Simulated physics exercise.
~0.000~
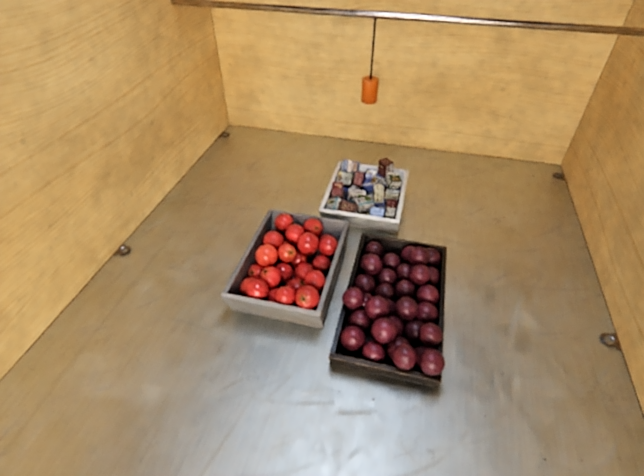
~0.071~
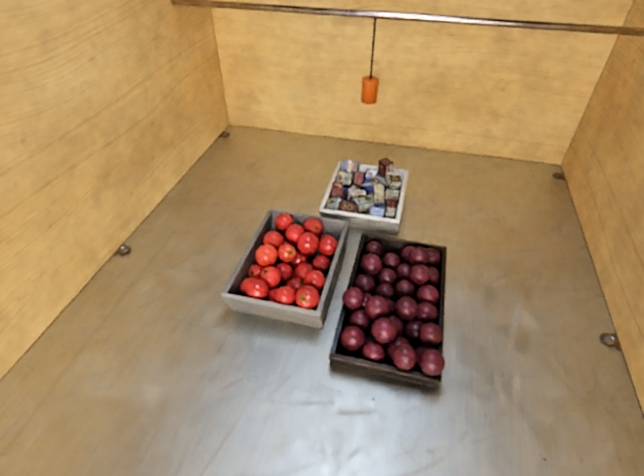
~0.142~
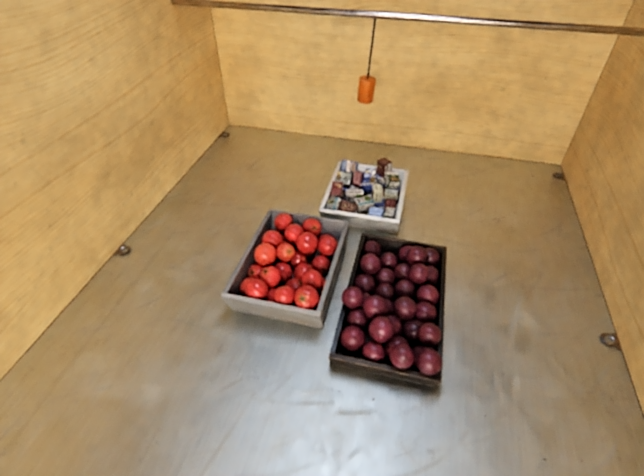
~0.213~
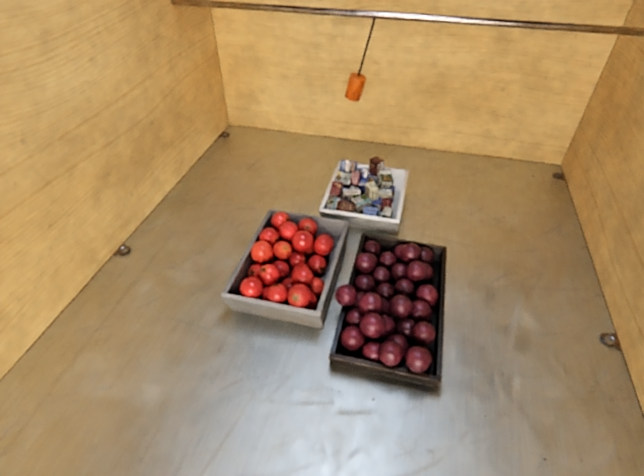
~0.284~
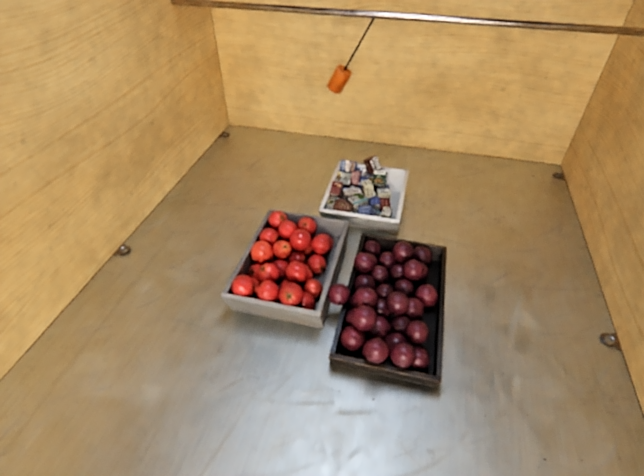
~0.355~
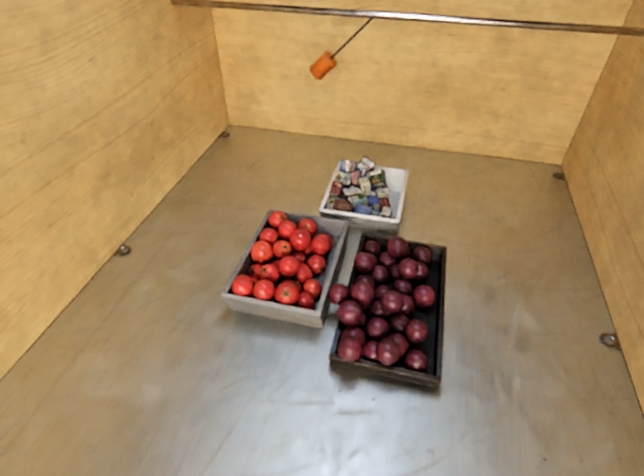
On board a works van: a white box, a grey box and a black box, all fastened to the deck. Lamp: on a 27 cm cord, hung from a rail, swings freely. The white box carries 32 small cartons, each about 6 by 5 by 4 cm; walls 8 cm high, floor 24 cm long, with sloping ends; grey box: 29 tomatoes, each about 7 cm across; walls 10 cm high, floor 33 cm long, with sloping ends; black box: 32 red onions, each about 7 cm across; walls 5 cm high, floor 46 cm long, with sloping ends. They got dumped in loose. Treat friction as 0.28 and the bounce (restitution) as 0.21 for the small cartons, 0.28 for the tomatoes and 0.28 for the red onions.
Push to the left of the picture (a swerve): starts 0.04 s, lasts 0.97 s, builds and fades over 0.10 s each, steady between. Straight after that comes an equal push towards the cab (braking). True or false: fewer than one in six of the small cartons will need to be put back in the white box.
True.
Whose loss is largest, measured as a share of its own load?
The black box.
After 0.71 s, the white box has all 32, the grey box has all 29 and the black box is down by 6 of 32.
After 1.16 s, the white box has all 32, the grey box has all 29 and the black box is down by 7 of 32.
After 1.78 s, the white box has all 32, the grey box has all 29 and the black box is down by 9 of 32.
Final count (at 2.58 s), the white box has all 32, the grey box has all 29 and the black box is down by 9 of 32. Asked share, 0 of 32, 0 per cent.
